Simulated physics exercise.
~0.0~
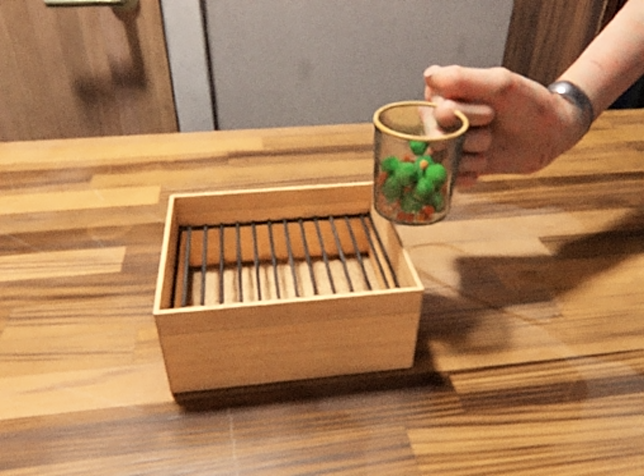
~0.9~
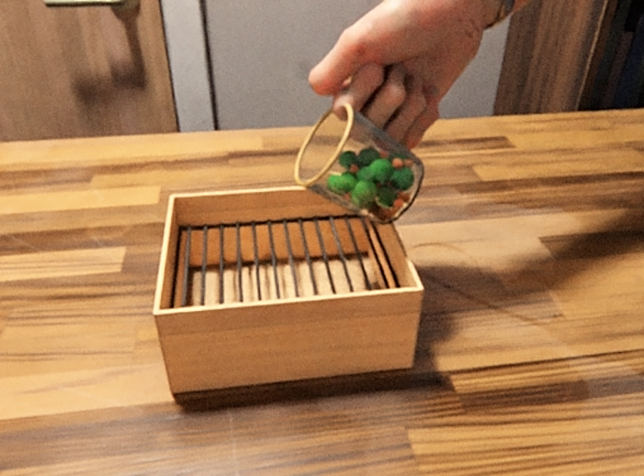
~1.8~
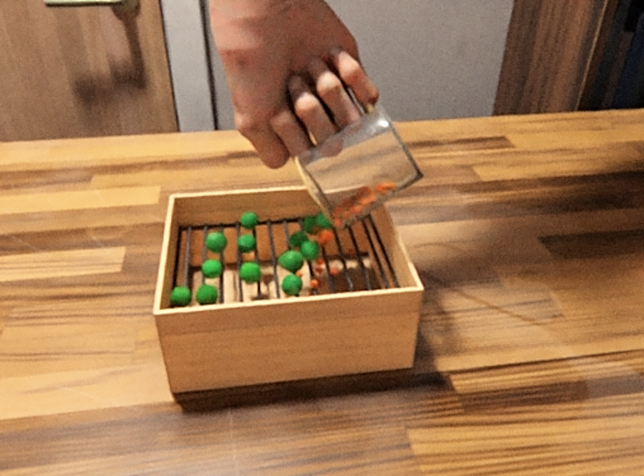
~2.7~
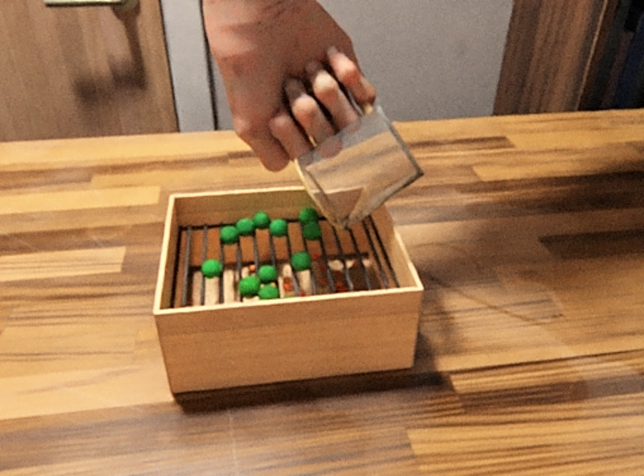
On a wooden counter, a hand tipping a clear cup over a wire rack, green balls resting on top, orange bits falling through.
